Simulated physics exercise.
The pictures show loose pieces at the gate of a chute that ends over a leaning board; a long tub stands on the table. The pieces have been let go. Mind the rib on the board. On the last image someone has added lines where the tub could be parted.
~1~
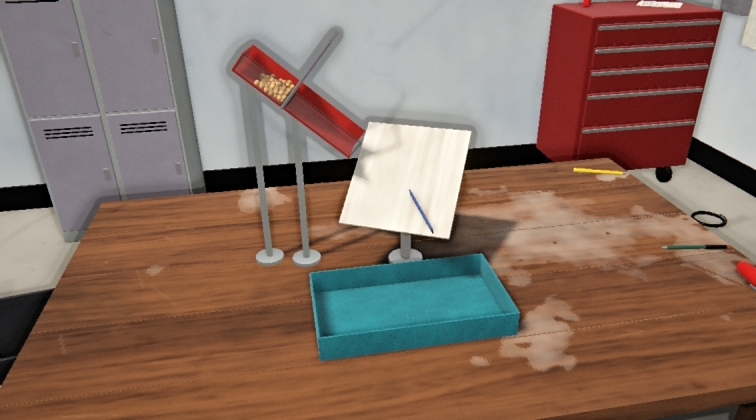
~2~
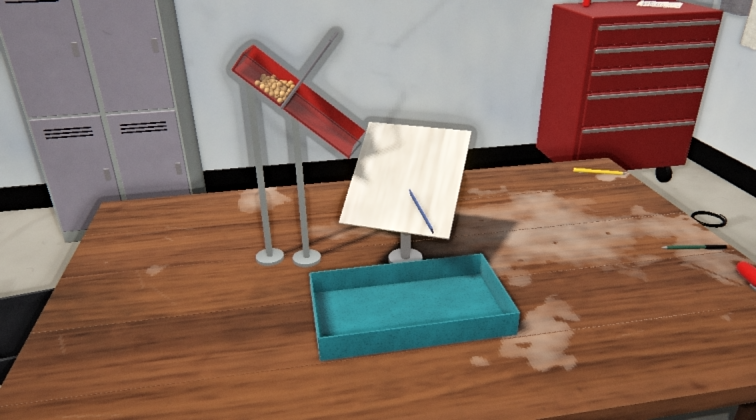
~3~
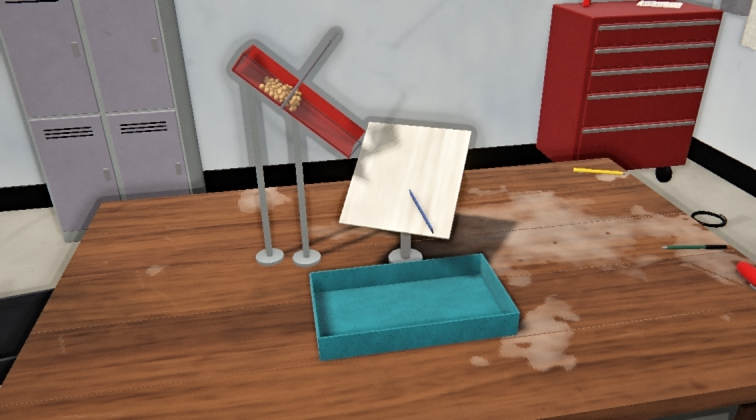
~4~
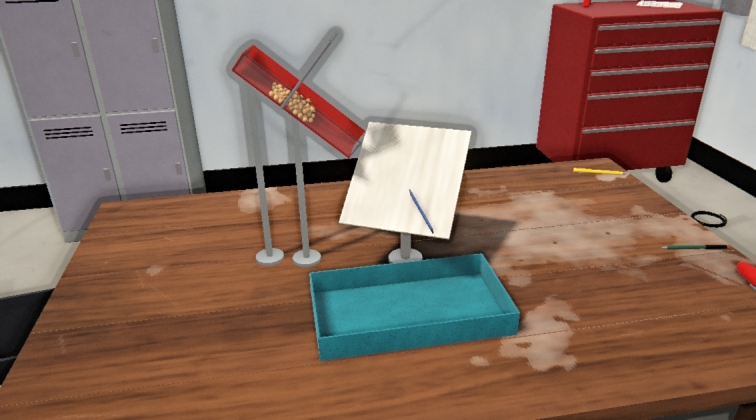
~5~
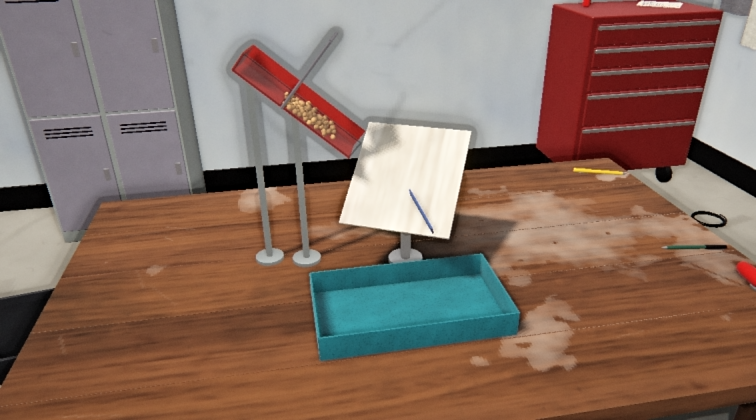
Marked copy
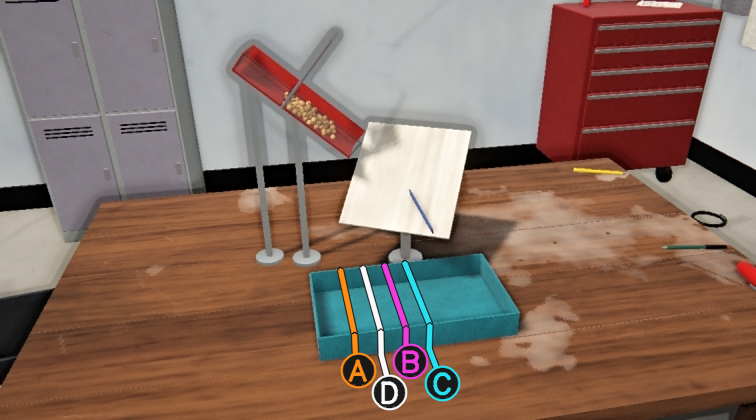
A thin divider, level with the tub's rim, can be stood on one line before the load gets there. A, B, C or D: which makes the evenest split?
C works best here.
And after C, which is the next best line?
Line B.
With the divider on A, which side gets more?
Right.
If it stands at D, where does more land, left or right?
More lands on the right.
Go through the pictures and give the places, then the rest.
The first picture shows load behind the gate at (280, 89), round wooden beads; lip of the chute at (351, 152), sloping fairly steeply.
The second picture shows middle of the board at (406, 176), tilted fairly steeply; middle of its low edge at (392, 230); of its high edge at (419, 126).
The third picture shows front corners of the tub at (319, 338) and (519, 313), empty; front of the load at (297, 104).
The fourth picture shows middle of the load at (298, 102); its front at (311, 120), about a third of the way to the lip; rib from (409, 189) to (432, 228).
The fifth picture shows middle of the load at (308, 115); its front at (333, 137), about two thirds of the way to the lip.
On the marked copy, line A crosses the front rim at (354, 334); line B crosses the front rim at (405, 327); line C crosses the front rim at (429, 324); line D crosses the front rim at (380, 330).
Choosing A, of what is caught, a stray few on the left of the divider, nearly all on the right.
Choosing B, of what is caught, about a quarter on the left of the divider, most on the right.
Choosing C, of what is caught, about half on the left of the divider, about half on the right.
Choosing D, of what is caught, a small part on the left of the divider, nearly all on the right.
